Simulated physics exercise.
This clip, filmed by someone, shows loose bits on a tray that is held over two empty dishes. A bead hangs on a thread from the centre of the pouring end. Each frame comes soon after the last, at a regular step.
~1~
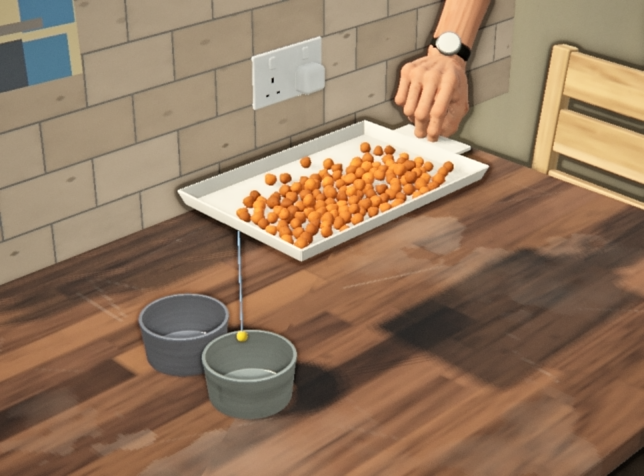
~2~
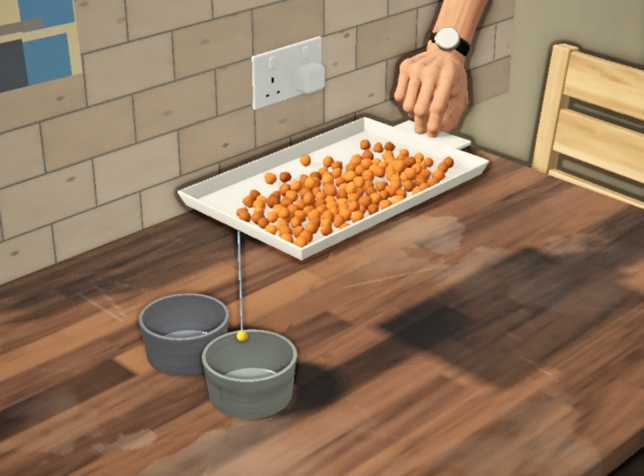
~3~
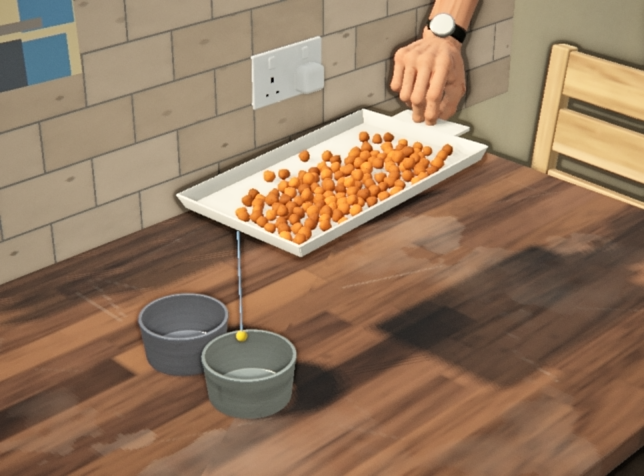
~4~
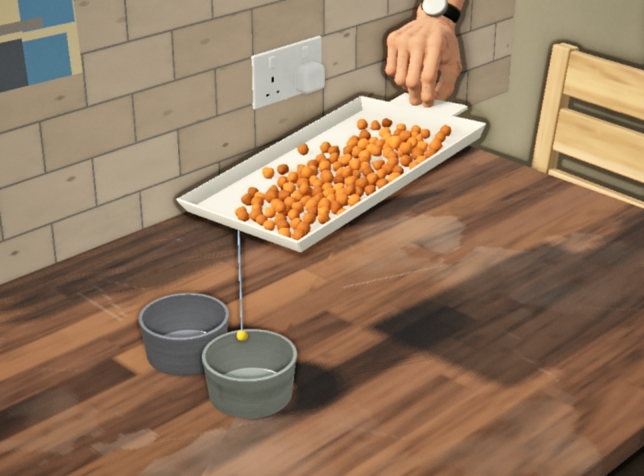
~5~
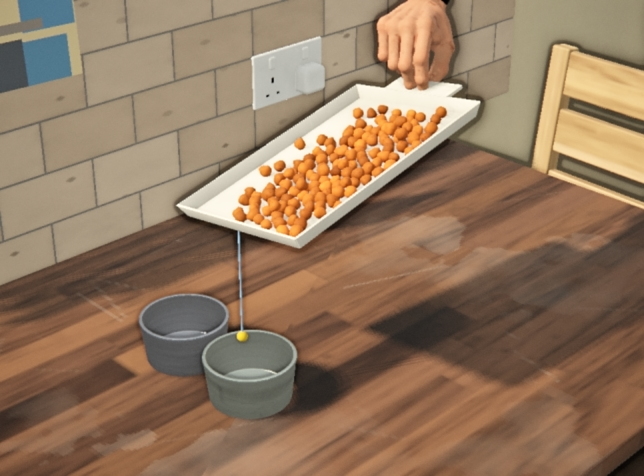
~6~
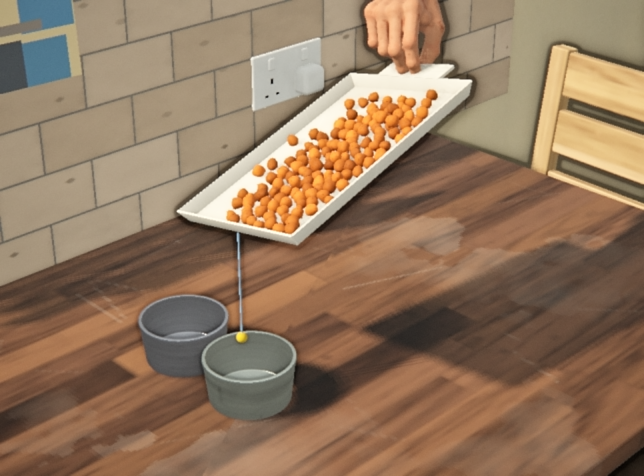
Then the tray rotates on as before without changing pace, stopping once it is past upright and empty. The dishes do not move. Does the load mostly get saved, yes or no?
Yes, most of it is saved.
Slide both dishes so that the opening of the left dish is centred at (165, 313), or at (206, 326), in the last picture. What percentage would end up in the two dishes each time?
You'd get 70 in a hundred first and 50 in a hundred after that.
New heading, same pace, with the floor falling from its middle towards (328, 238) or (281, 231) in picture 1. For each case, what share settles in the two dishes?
Case one 10 %; case two 10 %.
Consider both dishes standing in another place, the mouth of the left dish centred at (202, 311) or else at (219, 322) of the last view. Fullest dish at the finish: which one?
The first try: The left-side dish. The second: The left-side dish.
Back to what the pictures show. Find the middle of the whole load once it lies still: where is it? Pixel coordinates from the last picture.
It settles centred around (178, 350).
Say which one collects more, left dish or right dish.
Noted: Left of the pair.
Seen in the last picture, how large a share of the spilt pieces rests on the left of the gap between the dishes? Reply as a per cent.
Close to 90 %.
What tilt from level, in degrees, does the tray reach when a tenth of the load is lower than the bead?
Angle: Close to 70°.
Soon after the last picture, tray tipped steeply; about two thirds on the tray; a small part in the left dish; a stray few outside both; about a quarter in the air.
A little later, tray tipped past a quarter turn; a stray few in the right dish; about two thirds in the left dish; about a third outside both.
Later still, tray tipped past a quarter turn; a stray few in the right dish; about two thirds in the left dish; about a third outside both.
At rest, tray tipped past a quarter turn; a stray few in the right dish; about two thirds in the left dish; about a third outside both.
